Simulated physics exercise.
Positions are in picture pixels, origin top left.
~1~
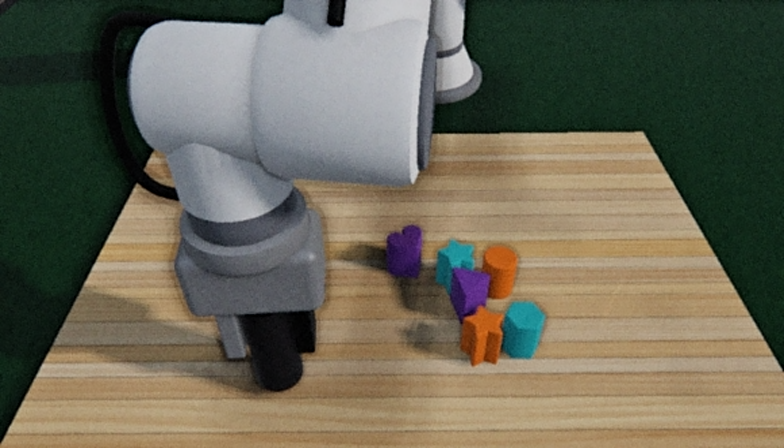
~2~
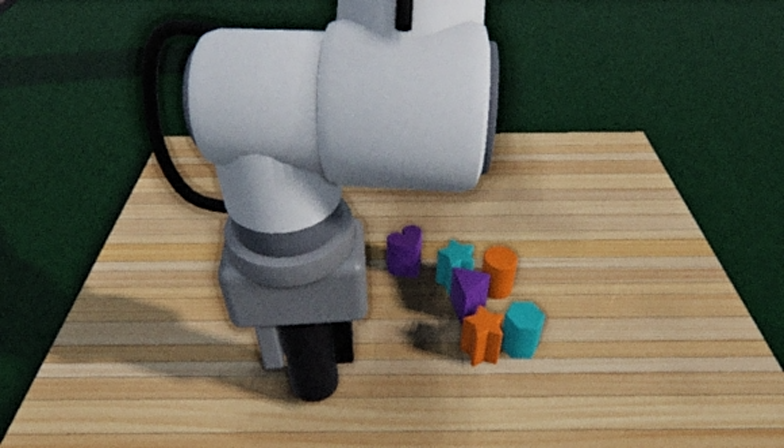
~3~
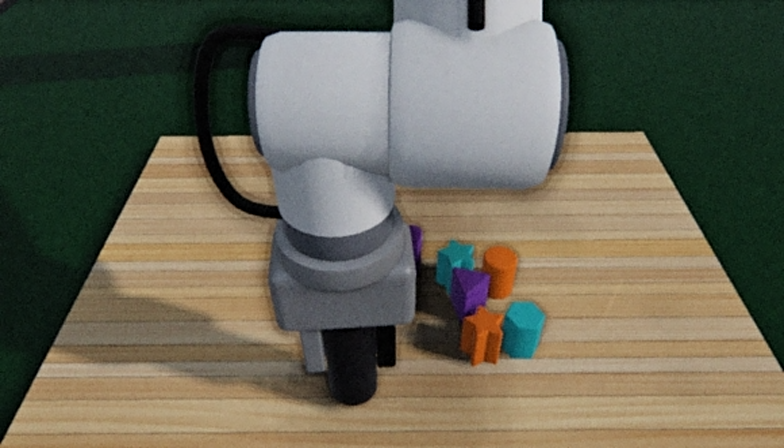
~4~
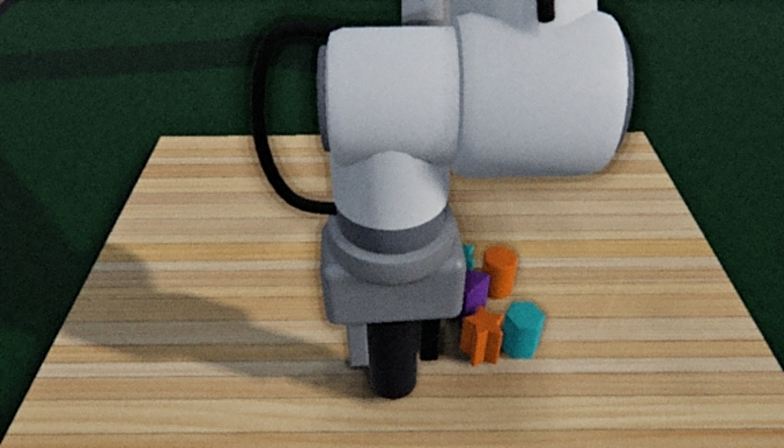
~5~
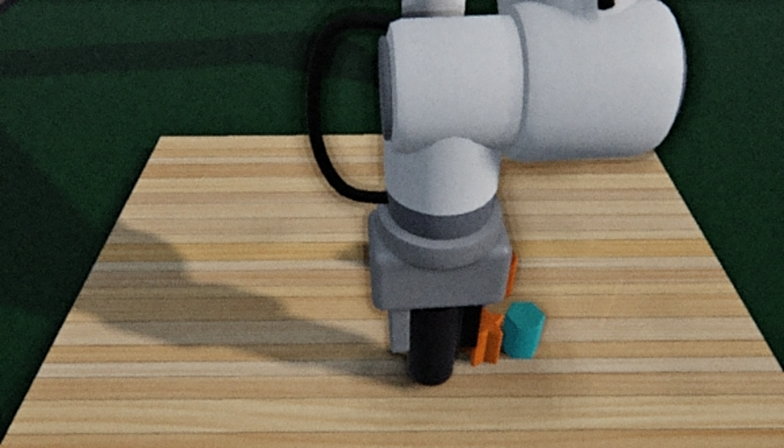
A robot arm moves right across a wooden table, passing in front of small colored blocks.
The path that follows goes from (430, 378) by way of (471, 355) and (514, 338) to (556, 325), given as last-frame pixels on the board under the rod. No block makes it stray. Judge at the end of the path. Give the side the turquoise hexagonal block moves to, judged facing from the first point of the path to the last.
It shifts rightward.
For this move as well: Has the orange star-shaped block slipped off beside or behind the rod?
Answer: No.
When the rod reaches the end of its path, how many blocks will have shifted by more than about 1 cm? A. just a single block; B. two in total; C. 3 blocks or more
I'll go with B - two in total.
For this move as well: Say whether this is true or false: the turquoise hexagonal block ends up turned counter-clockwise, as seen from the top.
That claim is false.
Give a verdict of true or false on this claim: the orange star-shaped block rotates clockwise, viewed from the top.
The claim does not hold.
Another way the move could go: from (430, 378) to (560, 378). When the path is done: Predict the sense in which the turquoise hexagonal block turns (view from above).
It makes a clockwise turn.
What follows on the original path. One third of the way, rod at (473, 344); orange star-shaped block at (504, 307); turquoise hexagonal block at (539, 311).
Two thirds of the way, rod at (517, 327); orange star-shaped block at (547, 290), turned 15° anticlockwise; turquoise hexagonal block at (585, 300), turned 45° clockwise.
At the end, rod at (559, 314); purple triangle in place; orange star-shaped block at (578, 271), turned 35° anticlockwise; turquoise hexagonal block at (605, 296), turned 90° clockwise.
